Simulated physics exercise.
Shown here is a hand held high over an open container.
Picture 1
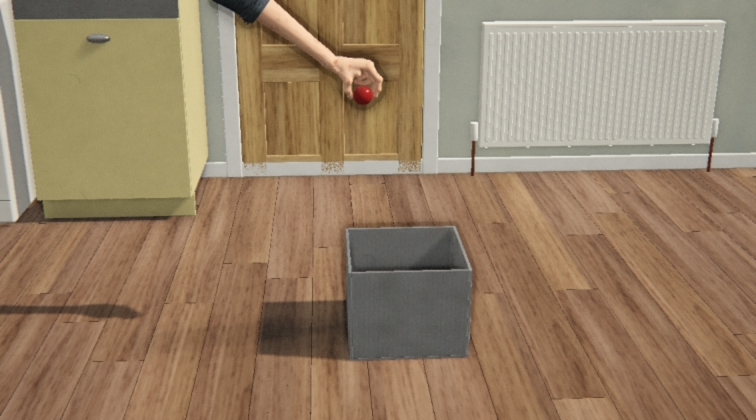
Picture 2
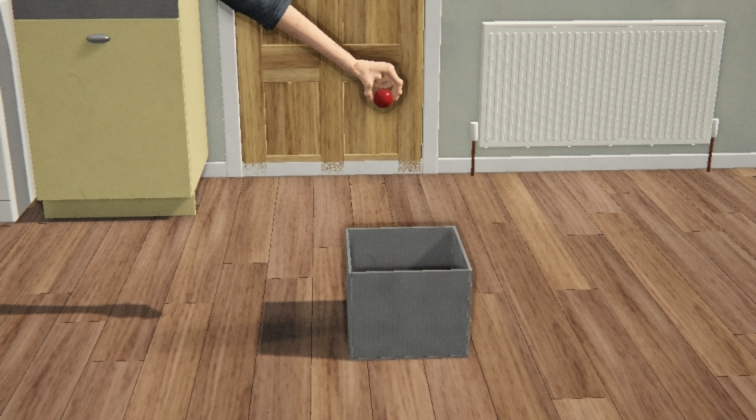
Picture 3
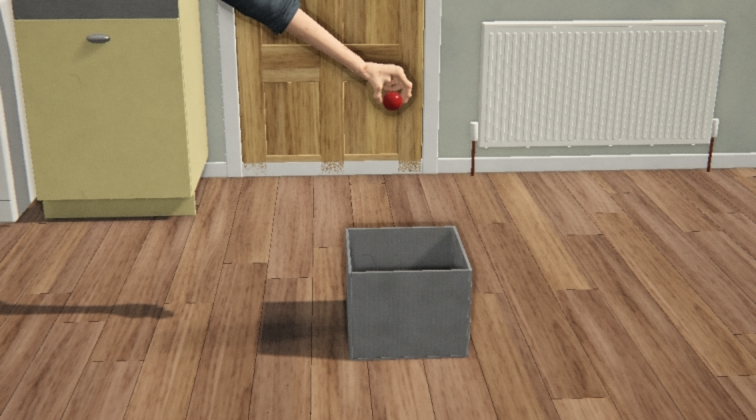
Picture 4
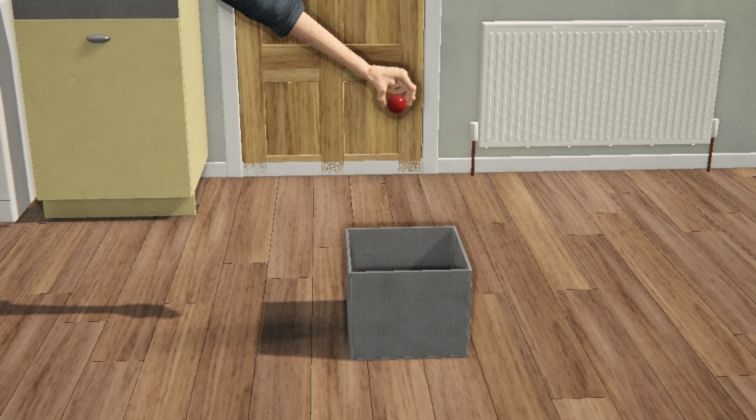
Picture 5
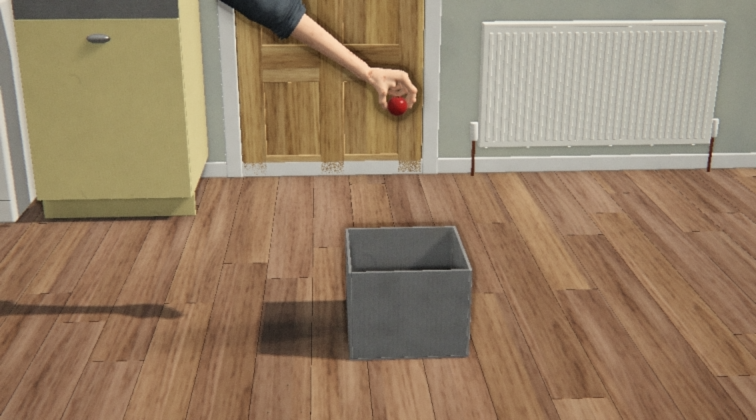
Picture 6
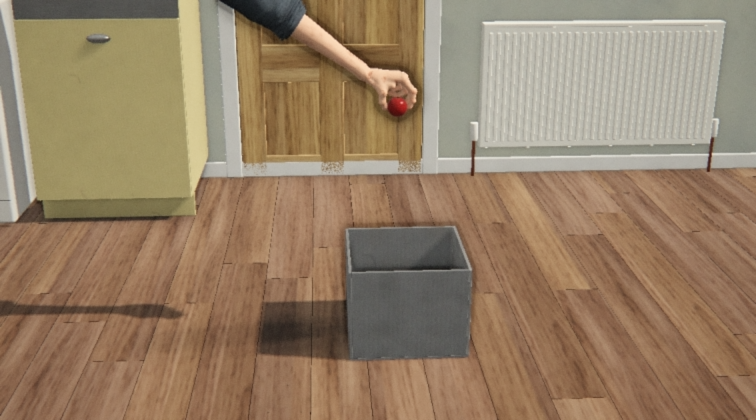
In a room, a hand holding a red tomato moves slightly right above a grey crate.
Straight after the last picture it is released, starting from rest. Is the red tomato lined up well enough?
What happens is that the red tomato ends up in it.
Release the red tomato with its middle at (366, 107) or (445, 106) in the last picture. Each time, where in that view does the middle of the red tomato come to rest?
It comes to rest at (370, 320) and (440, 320).
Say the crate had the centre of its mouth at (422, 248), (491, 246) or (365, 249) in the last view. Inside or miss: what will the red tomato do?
Falls in; drops outside; falls in.
Then, 0.24 s later than the last frame, red tomato dropping near (397, 175).
When it is over, the red tomato is caught, near (396, 321).
